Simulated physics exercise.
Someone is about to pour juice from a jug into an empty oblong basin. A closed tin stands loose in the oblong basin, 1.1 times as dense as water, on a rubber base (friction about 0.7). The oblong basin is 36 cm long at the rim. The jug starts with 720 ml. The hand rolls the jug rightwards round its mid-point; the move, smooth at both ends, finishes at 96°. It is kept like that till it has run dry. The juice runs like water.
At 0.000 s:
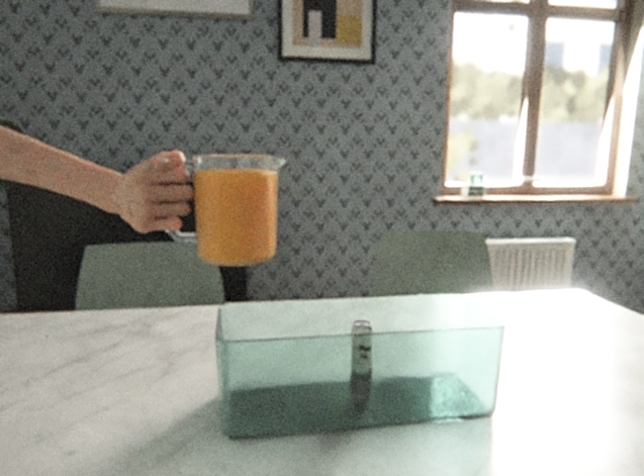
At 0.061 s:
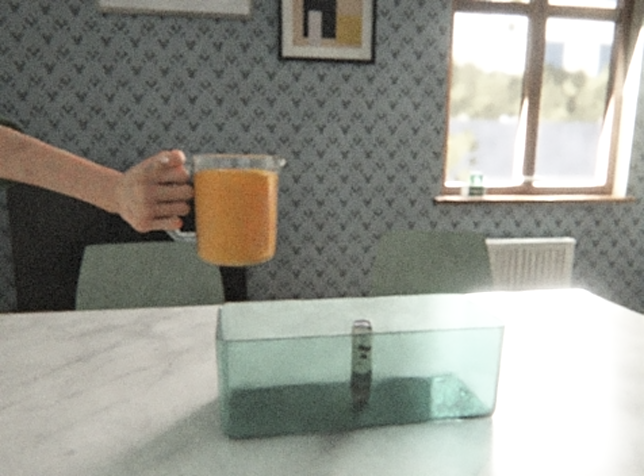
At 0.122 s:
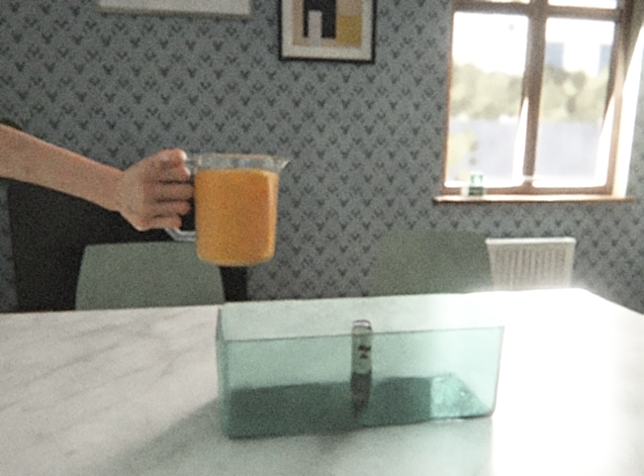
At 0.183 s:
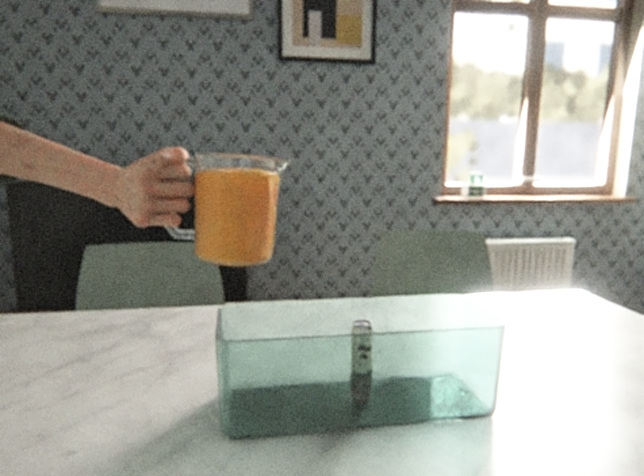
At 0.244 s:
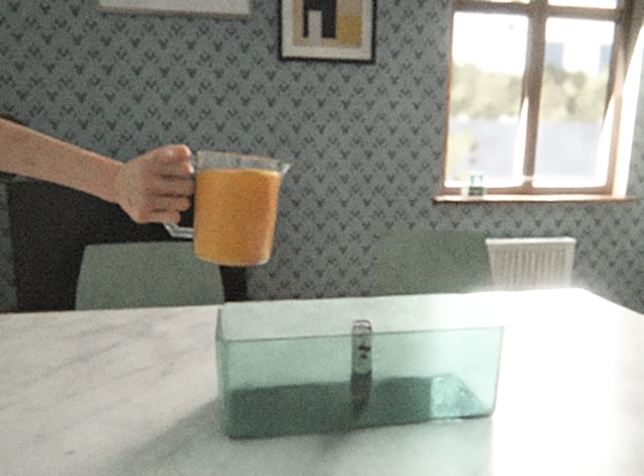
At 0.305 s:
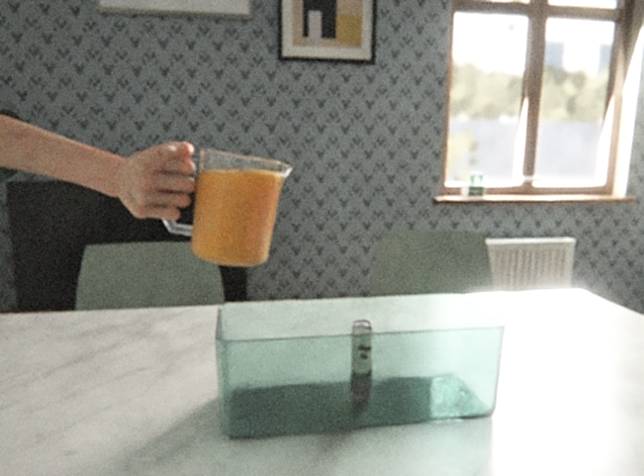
In a room with patterned wallpaper, a hand slightly tilts a jug of orange juice rightwards.
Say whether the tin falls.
The tin topples.
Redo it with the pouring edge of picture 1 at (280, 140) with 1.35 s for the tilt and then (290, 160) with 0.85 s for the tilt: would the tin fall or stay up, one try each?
First it falls; then it goes over.
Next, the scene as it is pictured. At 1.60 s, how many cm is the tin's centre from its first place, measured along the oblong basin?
Some 8 cm.
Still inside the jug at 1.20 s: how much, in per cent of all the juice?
Near 46 in a hundred.
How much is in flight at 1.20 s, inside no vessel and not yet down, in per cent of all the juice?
Some 18 per cent.
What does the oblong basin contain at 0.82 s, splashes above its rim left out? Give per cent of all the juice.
Near 3 in a hundred.
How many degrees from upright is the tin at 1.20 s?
Near 0° from upright.
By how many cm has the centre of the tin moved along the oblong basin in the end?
Some 8.5 cm.
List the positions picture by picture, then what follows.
In the first frame, tilt 0°; pouring edge (289, 158); surface from (196, 171) to (276, 172); the oblong basin's rim runs from (218, 323) to (484, 310); the tin's top is at (362, 327).
In the second frame, tilt 0°; pouring edge (289, 158); surface from (196, 171) to (276, 172).
In the third frame, tilt 1°; pouring edge (290, 159); surface from (197, 171) to (276, 172).
In the fourth frame, tilt 3°; pouring edge (291, 161); surface from (198, 172) to (278, 173).
In the fifth frame, tilt 6°; pouring edge (293, 163); surface from (200, 172) to (280, 172).
In the sixth frame, tilt 9°; pouring edge (296, 167); surface from (201, 172) to (283, 173).
Then, 0.82 s in, the tilt is 54° and 88 per cent is still to pour; the tin stands where it began.
Then, 1.20 s in, the tilt is 86° and 46 per cent is still to pour; the tin stands where it began.
Then, 1.60 s in, the tilt is 96° and 9 per cent is still to pour; the tin lies on its side.
Then, 2.03 s in, the tilt is 96° and 1 per cent is still to pour; the tin lies on its side.
Finally, the tin lies on its side.
